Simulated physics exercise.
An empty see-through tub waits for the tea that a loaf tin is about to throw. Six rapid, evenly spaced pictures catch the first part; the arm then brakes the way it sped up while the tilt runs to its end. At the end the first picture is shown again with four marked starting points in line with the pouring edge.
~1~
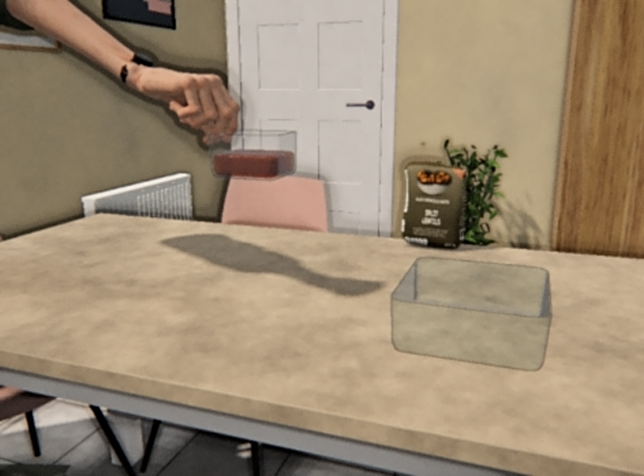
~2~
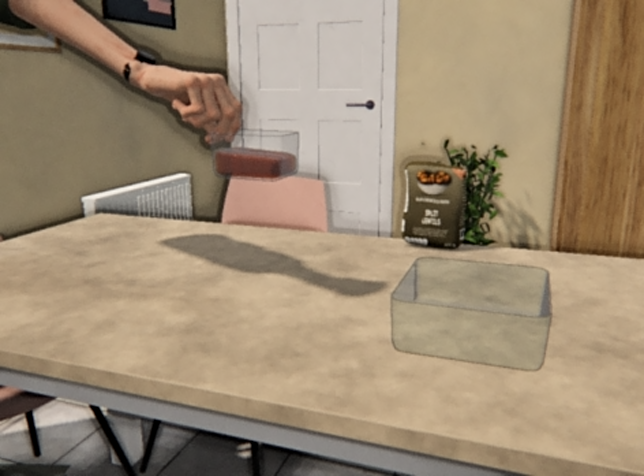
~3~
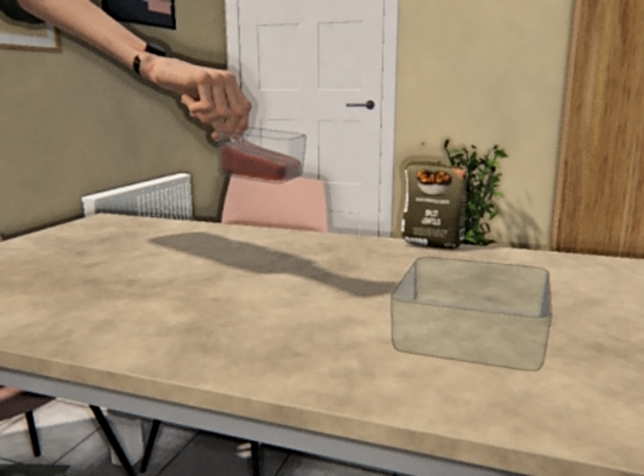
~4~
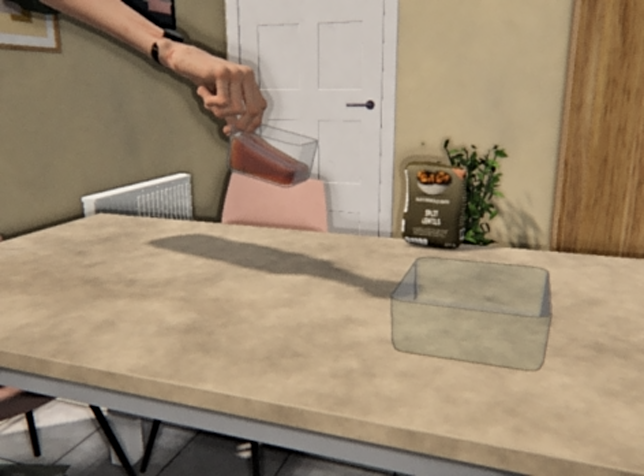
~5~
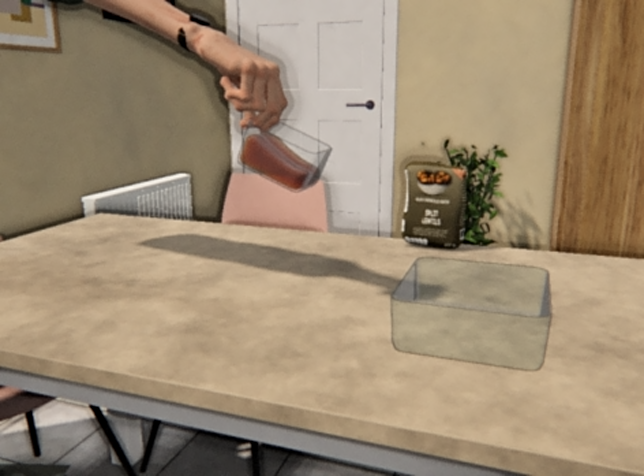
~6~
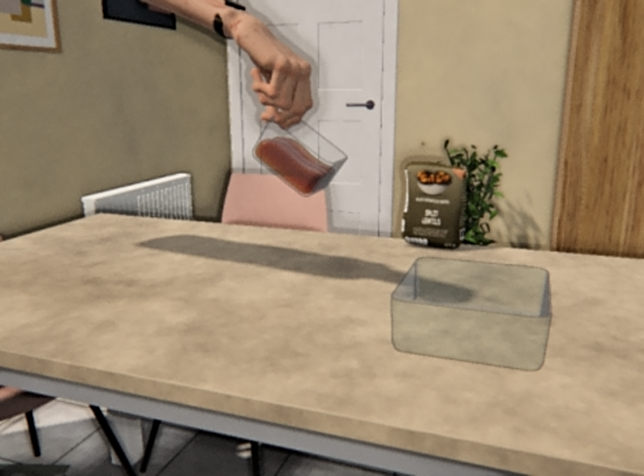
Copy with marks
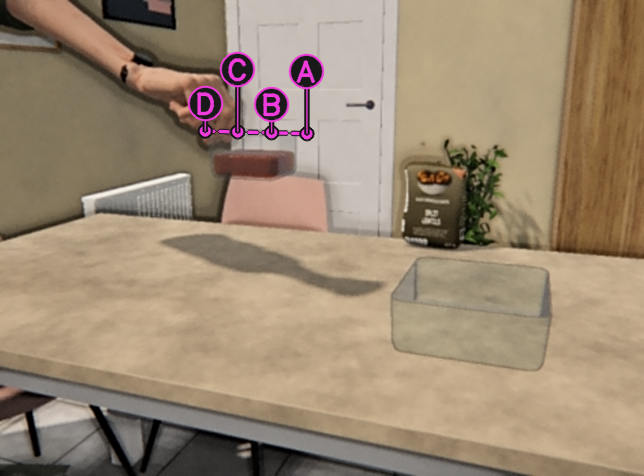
A hand moves a clear container of reddish liquid rightward, tilting it above a table.
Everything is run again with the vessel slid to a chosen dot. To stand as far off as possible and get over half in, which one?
Spot C just does it.
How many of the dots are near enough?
Three of the four.
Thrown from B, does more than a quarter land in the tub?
Yes, clearly.
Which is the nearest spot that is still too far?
D it is.
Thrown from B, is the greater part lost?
No, not at all.
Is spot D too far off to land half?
Yes, it does.
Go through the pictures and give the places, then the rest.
In the first frame, upright, lip at (286, 133); tub from (392, 348) to (543, 370); nothing has left yet.
In the second frame, upright, lip at (289, 133); nothing has left yet.
In the third frame, tipped about 5°, lip at (296, 137); nothing has left yet.
In the fourth frame, tipped about 13°, lip at (308, 142); nothing has left yet.
In the fifth frame, tipped about 23°, lip at (323, 150); nothing has left yet.
In the sixth frame, tipped about 35°, lip at (339, 159); nothing has left yet.
In magenta, A at (306, 133); B at (271, 132); C at (237, 131); D at (205, 131).
For spot A, about 83 % lands in the tub, 9 % falls short and 8 % goes beside or beyond.
For spot B, about 66 % lands in the tub, 8 % falls short and 26 % goes beside or beyond.
For spot C, about 67 % lands in the tub, 15 % falls short and 17 % goes beside or beyond.
For spot D, about 10 % lands in the tub, 86 % falls short and 4 % goes beside or beyond.
